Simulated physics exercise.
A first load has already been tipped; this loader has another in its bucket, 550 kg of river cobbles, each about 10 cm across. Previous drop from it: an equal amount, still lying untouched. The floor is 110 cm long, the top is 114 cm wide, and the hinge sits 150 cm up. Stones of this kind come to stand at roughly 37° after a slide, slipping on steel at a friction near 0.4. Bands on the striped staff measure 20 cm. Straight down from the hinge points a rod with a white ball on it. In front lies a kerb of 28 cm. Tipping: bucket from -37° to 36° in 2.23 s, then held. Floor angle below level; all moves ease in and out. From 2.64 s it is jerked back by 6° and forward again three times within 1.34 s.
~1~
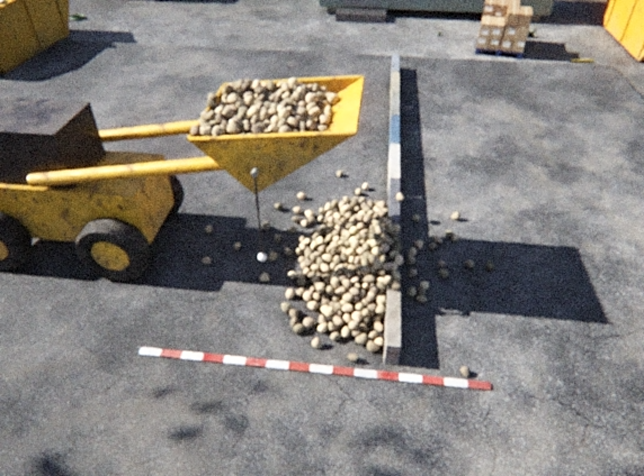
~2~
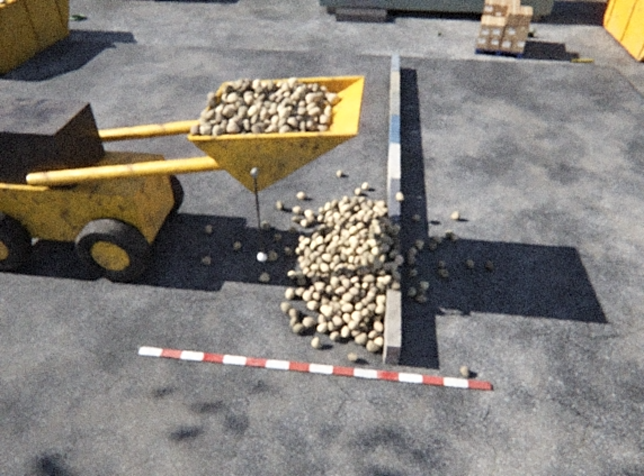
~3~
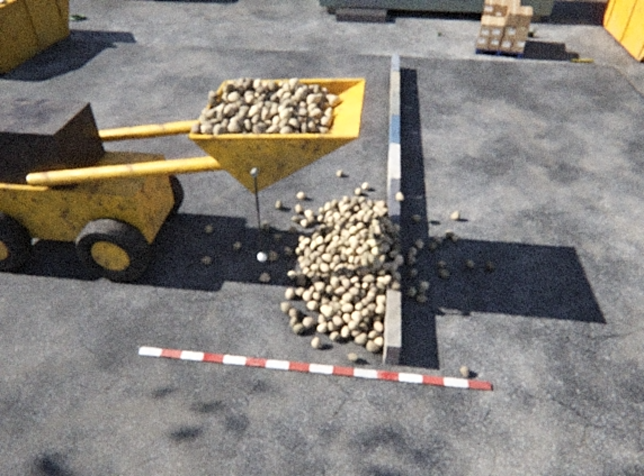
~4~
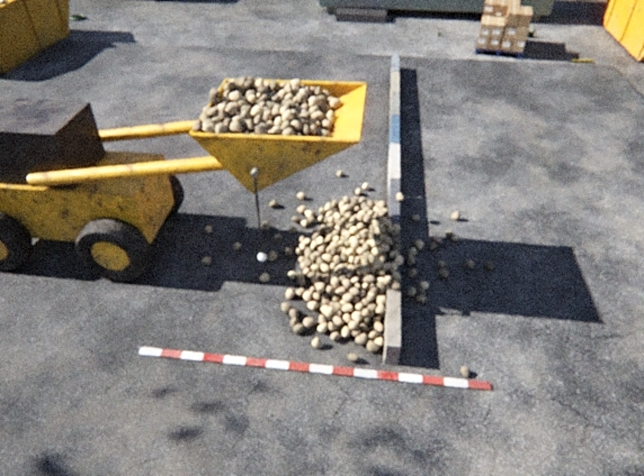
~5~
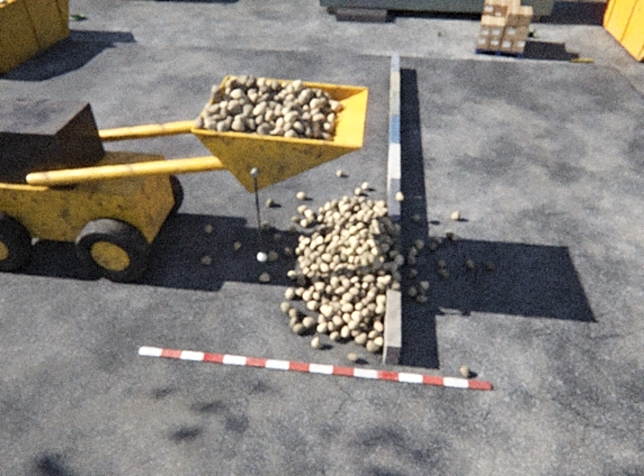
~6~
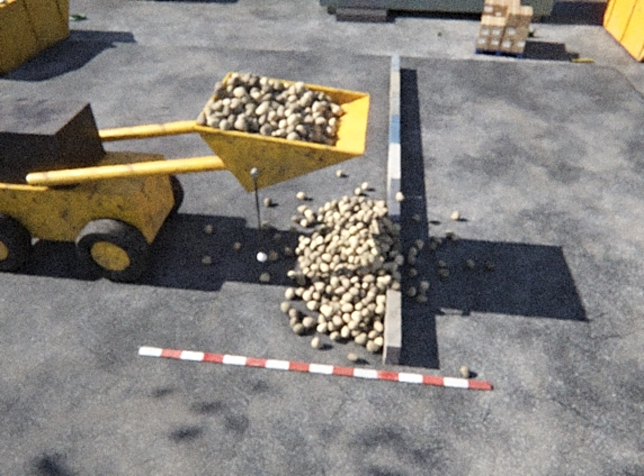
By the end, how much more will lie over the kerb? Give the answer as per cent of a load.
About 33 per cent.
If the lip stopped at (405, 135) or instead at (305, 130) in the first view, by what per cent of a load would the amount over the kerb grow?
Near 90 in a hundred first, near 0 in a hundred second.
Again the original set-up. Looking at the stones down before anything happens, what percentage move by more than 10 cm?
25 per cent.
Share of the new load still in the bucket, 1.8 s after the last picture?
It keeps some 30 percent of its load.
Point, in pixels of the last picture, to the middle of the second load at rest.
I'd point to about (372, 252).
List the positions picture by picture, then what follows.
In the first picture, lip at (356, 133), floor tilted -37°, highest stones at (274, 89). The earlier load is highest near (380, 244), 36 cm above ground level, 97 % on this side of the kerb, 4 % over the kerb.
In the second picture, the bucket is at -36°, its lip at (357, 134); the top of the load is at (264, 88).
In the third picture, the bucket is at -35°, its lip at (358, 137); the top of the load is at (257, 88).
In the fourth picture, lip at (360, 141), floor tilted -32°, highest stones at (244, 88).
In the fifth picture, the bucket is at -29°, its lip at (362, 147); the top of the load is at (240, 87).
In the sixth picture, lip at (363, 154), floor tilted -25°, highest stones at (242, 85).
Then, 1.1 s after the last picture the floor is at 25°; in per cent of one load, 97 in the bucket, 99 on this side of the kerb, 4 over the kerb; the foremost stones are at (459, 262).
Then, 1.8 s after the last picture the floor is at 36°; in per cent of one load, 32 in the bucket, 161 on this side of the kerb, 8 over the kerb; the foremost stones are at (459, 262).
Then, 3.8 s after the last picture the floor is at 36°; in per cent of one load, 0 in the bucket, 164 on this side of the kerb, 37 over the kerb; the foremost stones are at (521, 280).
Then, 6.7 s after the last picture the floor is at 36°; in per cent of one load, 0 in the bucket, 164 on this side of the kerb, 37 over the kerb; the foremost stones are at (521, 280). Net gain over the kerb, 33.
